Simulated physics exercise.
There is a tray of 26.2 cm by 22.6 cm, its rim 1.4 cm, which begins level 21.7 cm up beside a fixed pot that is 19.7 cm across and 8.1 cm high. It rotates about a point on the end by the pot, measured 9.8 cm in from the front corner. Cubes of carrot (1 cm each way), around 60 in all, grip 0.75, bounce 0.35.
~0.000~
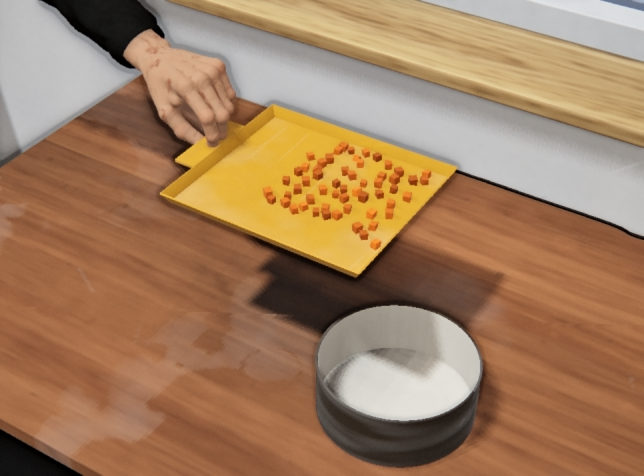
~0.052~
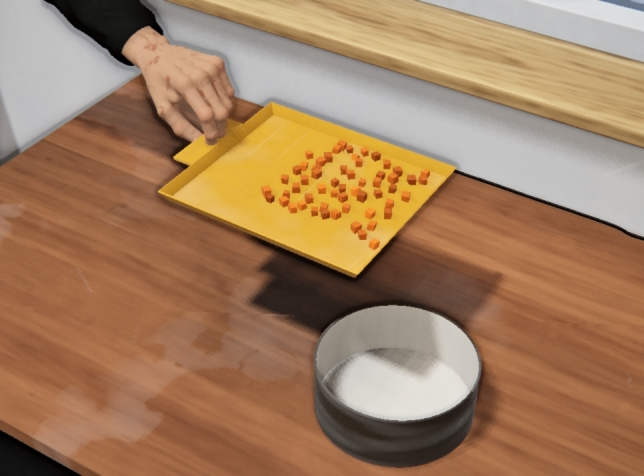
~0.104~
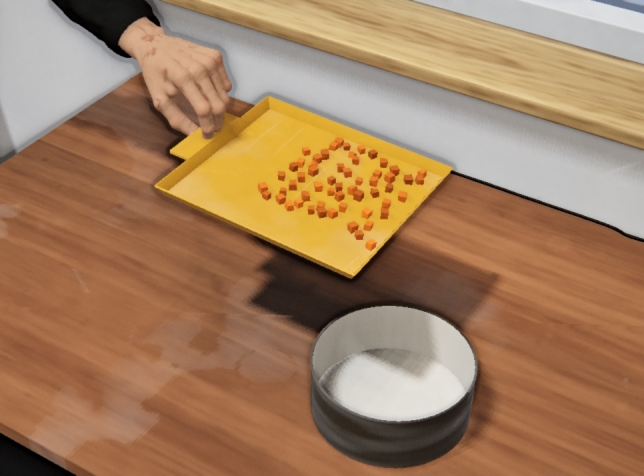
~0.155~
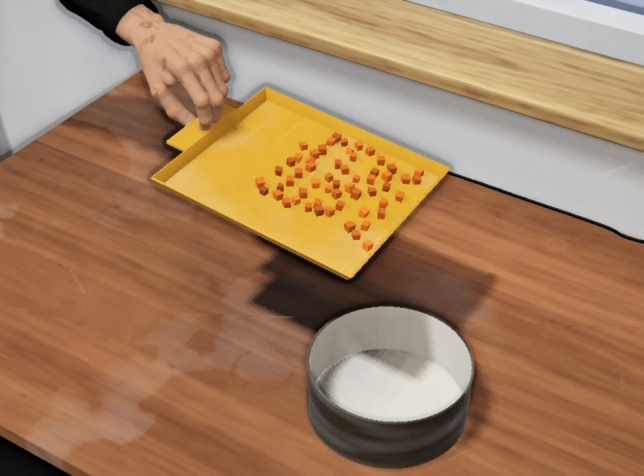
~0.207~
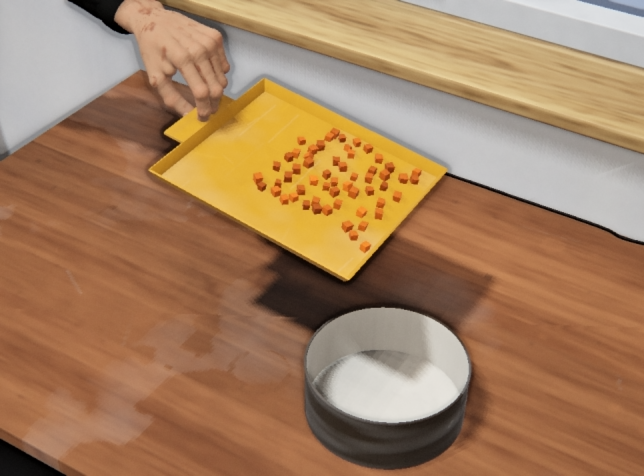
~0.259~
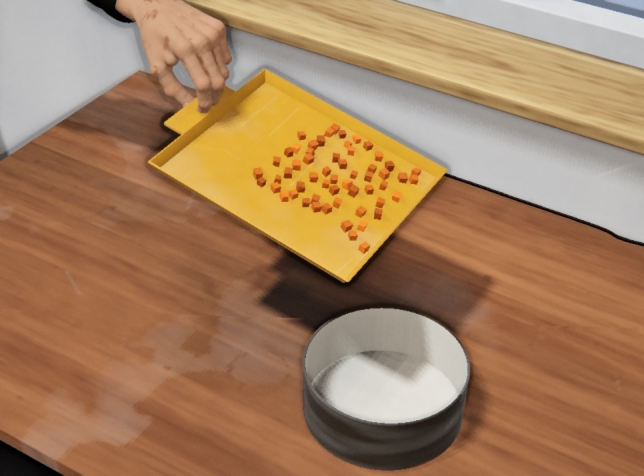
The clip opens on a hand holding a yellow tray of small orange carrot cubes above a wooden table, with a dark-sided round pot below it. The hand lifts the handle end at the left, gradually steepening the tray's slant toward the right, while the cubes keep their places on it.
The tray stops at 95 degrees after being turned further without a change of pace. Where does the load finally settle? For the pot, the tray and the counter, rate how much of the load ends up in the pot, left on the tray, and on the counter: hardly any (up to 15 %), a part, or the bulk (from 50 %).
Pot: The bulk; tray: Hardly any; counter: A part.
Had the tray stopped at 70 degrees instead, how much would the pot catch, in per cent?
The pot would get around 35 per cent.
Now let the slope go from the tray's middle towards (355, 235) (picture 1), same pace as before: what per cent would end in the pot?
95 %.
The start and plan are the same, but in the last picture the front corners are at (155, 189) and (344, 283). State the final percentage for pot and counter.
Pot 90; counter 10.
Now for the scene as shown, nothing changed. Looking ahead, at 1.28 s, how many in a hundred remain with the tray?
It works out to near 45 per cent of the load.
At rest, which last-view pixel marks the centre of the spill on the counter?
The spill's middle ends up near (493, 345).
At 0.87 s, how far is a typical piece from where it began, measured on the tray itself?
I'd say close to 8 centimetres.
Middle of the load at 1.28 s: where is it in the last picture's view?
Around (402, 308).
After 0.87 s, tilt 51 degrees; the tray holds 95 %, the pot 0 %.
After 1.28 s, tilt 77 degrees; the tray holds 45 %, the pot 30 %.
After 1.78 s, tilt 95 degrees; the tray holds 0 %, the pot 65 %.
By 3.1 s all is still; pot 65 %, tray 0 %, counter 35 %.
